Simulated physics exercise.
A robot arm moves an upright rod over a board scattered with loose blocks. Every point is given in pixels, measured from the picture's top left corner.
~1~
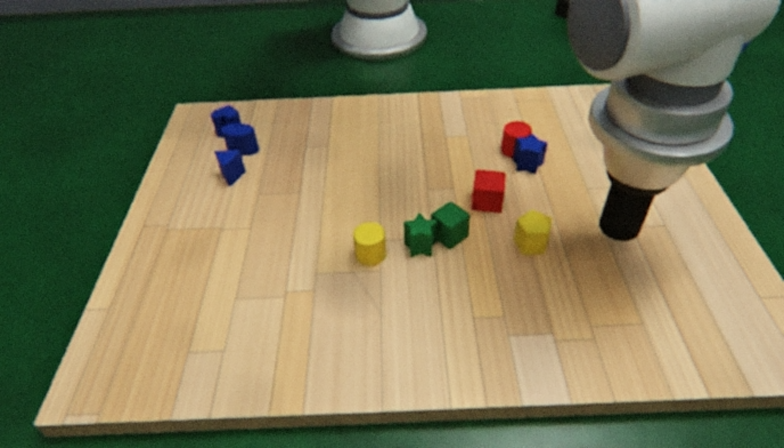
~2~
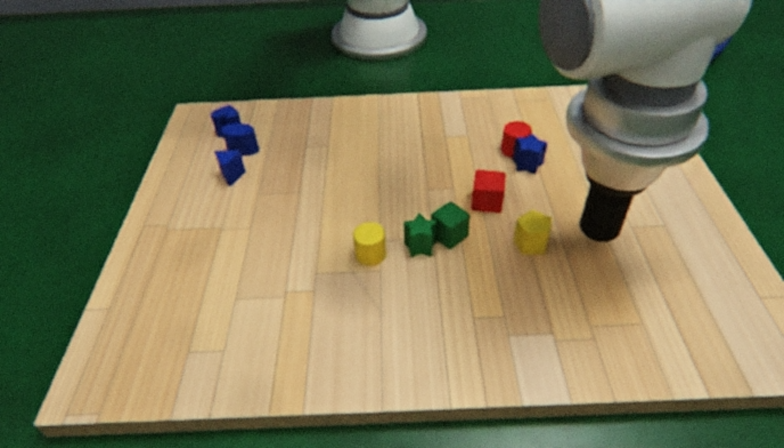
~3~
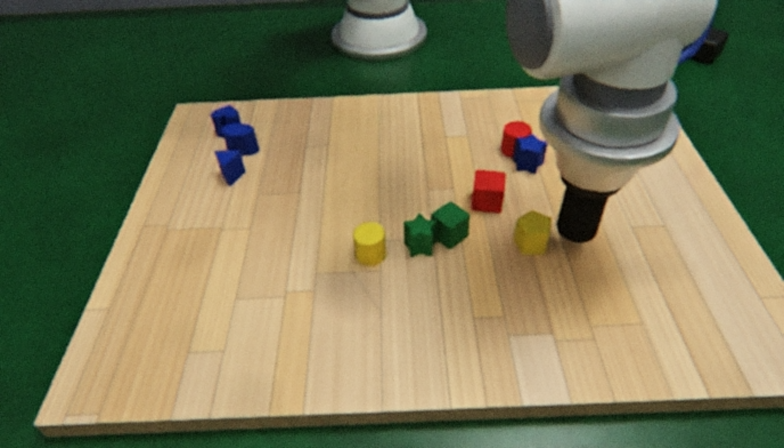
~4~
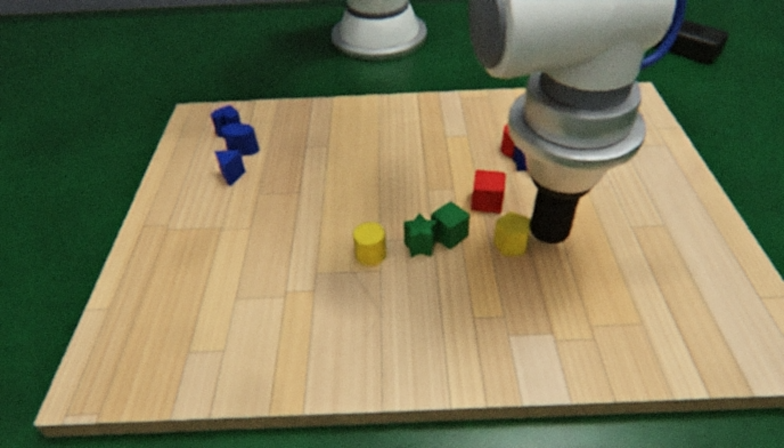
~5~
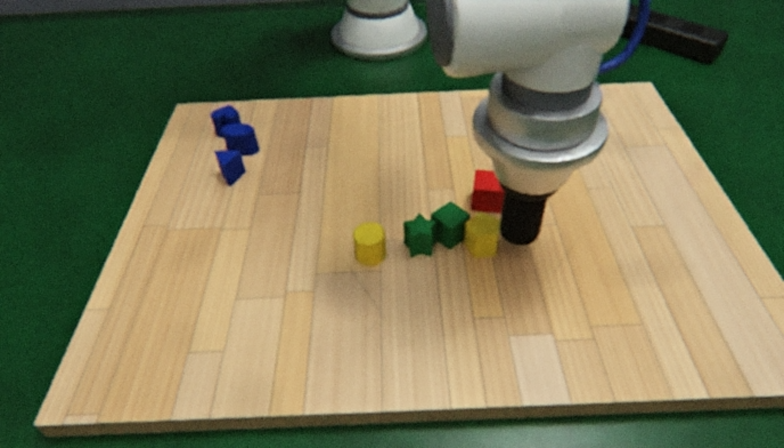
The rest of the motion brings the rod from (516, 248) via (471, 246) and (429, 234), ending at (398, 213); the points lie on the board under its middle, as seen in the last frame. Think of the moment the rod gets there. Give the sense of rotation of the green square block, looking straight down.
It swings round clockwise.
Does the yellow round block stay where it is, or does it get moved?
By the last moment of the path, the yellow round block has shifted.
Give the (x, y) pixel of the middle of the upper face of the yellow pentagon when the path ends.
Answer: (366, 205).
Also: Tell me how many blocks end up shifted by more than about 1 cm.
There will be three or more blocks displaced.
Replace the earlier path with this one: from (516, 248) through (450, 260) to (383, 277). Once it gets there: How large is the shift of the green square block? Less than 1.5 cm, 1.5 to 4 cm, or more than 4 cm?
Of the three bands, it's 1.5 to 4 cm.
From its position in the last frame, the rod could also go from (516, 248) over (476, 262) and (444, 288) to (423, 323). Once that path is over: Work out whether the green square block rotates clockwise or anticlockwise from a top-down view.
The sense of turning is clockwise.
The first path, step by step. One third of the way, rod at (472, 231); green star block at (406, 225), turned 40° anticlockwise; green square block at (423, 203); yellow pentagon at (437, 222).
Two thirds of the way, rod at (429, 218); yellow round block at (341, 240); green star block at (370, 226), turned 55° anticlockwise; green square block at (404, 193), turned 60° clockwise; yellow pentagon at (395, 215), turned 25° anticlockwise.
At the end, rod at (398, 198); yellow round block at (335, 243); green star block at (358, 226), turned 90° anticlockwise; green square block at (385, 172), turned 100° clockwise; yellow pentagon at (366, 205), turned 80° anticlockwise.
